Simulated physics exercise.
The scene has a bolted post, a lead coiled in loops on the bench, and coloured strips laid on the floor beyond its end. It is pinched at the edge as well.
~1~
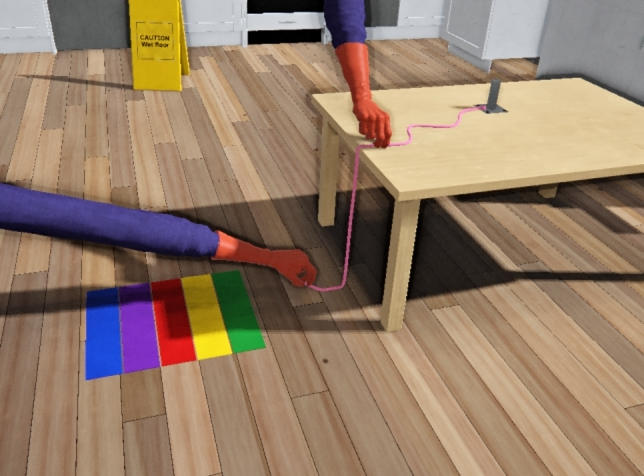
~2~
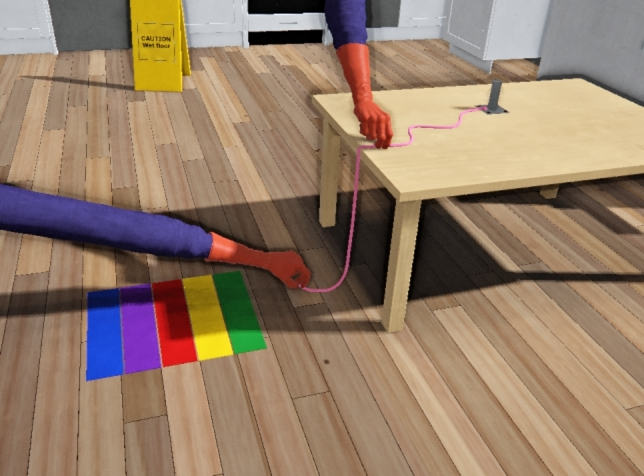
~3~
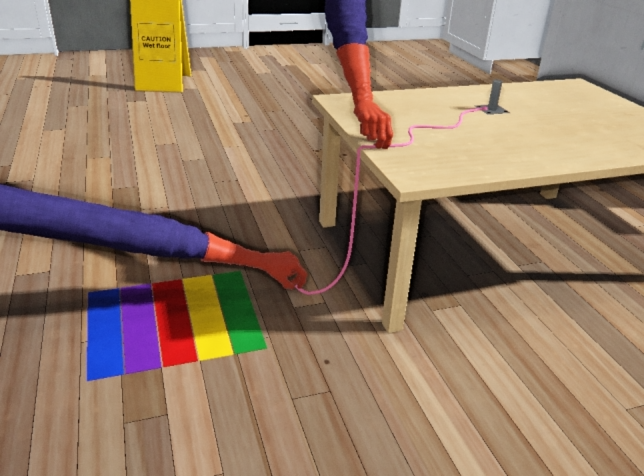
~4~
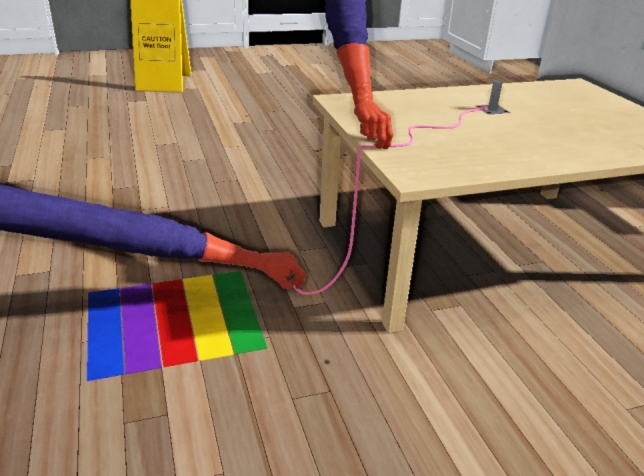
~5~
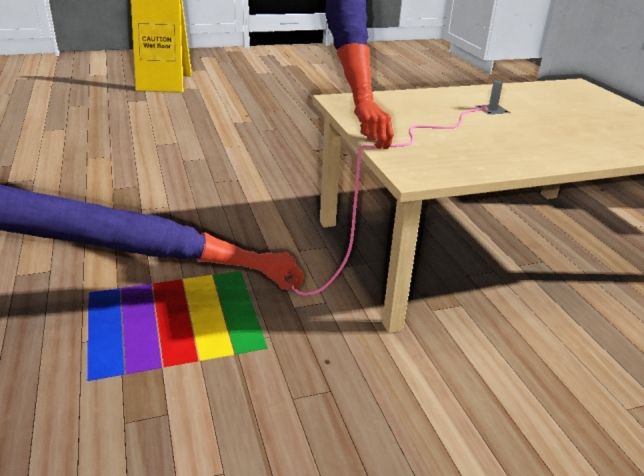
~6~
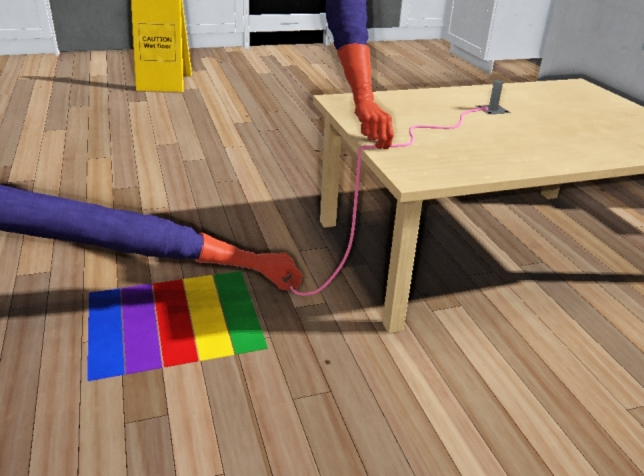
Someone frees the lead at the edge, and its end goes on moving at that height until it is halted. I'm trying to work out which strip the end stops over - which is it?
It stops over the red one.
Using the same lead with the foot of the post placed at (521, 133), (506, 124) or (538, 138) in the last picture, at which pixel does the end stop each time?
The places are (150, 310), (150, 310) and (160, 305).
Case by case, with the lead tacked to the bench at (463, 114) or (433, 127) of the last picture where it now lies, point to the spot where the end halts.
Respectively, (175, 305) and (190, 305).
Early on, end near (227, 297); over green.
Midway, end near (191, 302); over yellow.
At the end of the slack, end near (170, 306); over red. It halts on the red strip.
